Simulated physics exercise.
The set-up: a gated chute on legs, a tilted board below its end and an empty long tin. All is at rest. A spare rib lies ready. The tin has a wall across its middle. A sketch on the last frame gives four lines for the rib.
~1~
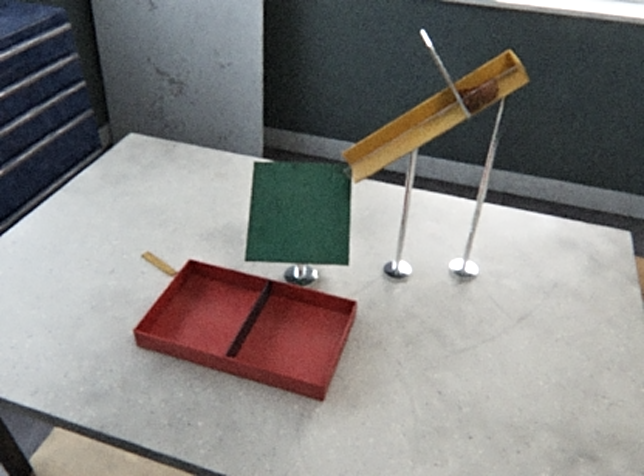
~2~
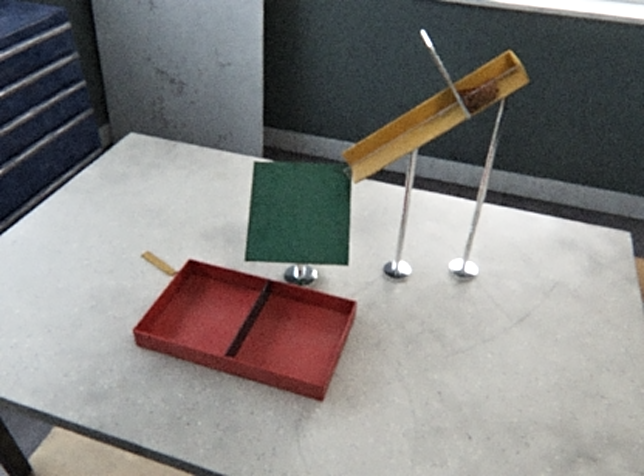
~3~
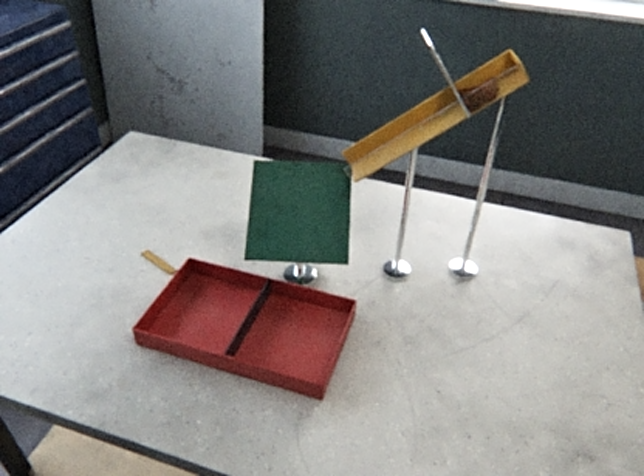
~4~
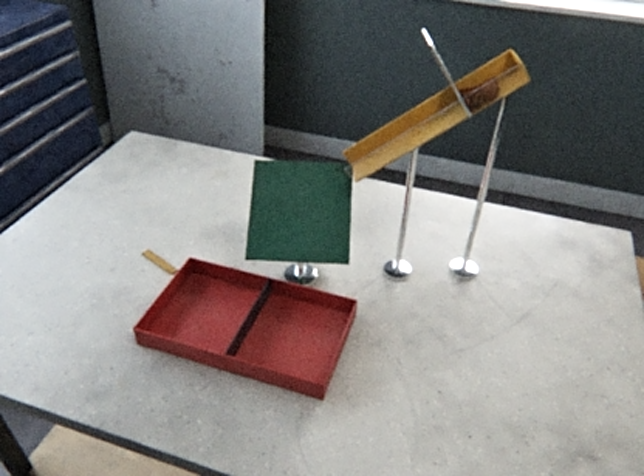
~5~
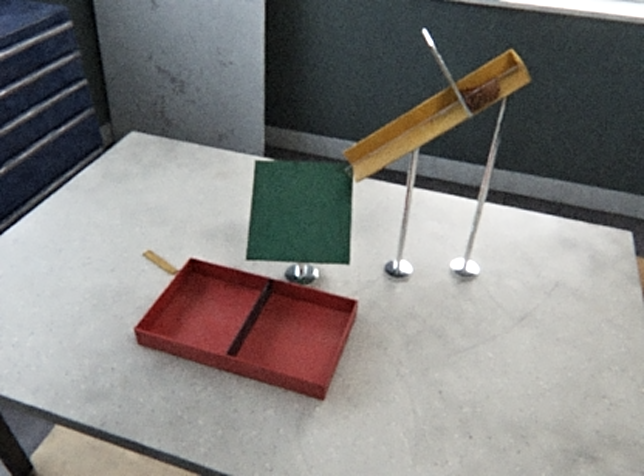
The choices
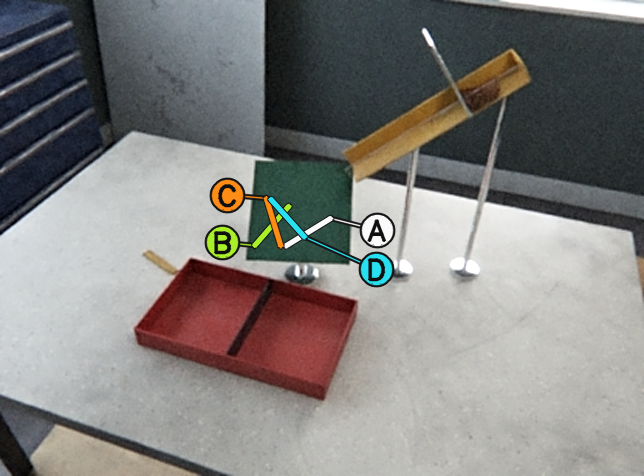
Nothing moved: a small brown heap sat behind the gate of a sloping yellow chute on metal legs, with a tilted green board below its end and an empty, divided red tin in front.
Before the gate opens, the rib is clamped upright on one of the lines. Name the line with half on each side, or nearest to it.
The answer is line B.
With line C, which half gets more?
The right half.
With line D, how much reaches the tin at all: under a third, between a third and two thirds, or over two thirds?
It is over two thirds.
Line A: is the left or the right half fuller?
The left half.
On the marked copy, line A from (330, 218) to (285, 245); line B from (288, 206) to (254, 245); line C from (266, 198) to (280, 245); line D from (270, 199) to (304, 236).
With A, of what is caught, nearly all in the left half, a stray few in the right.
With B, of what is caught, about two thirds in the left half, about a third in the right.
With C, of what is caught, a stray few in the left half, nearly all in the right.
With D, of what is caught, a small part in the left half, nearly all in the right.
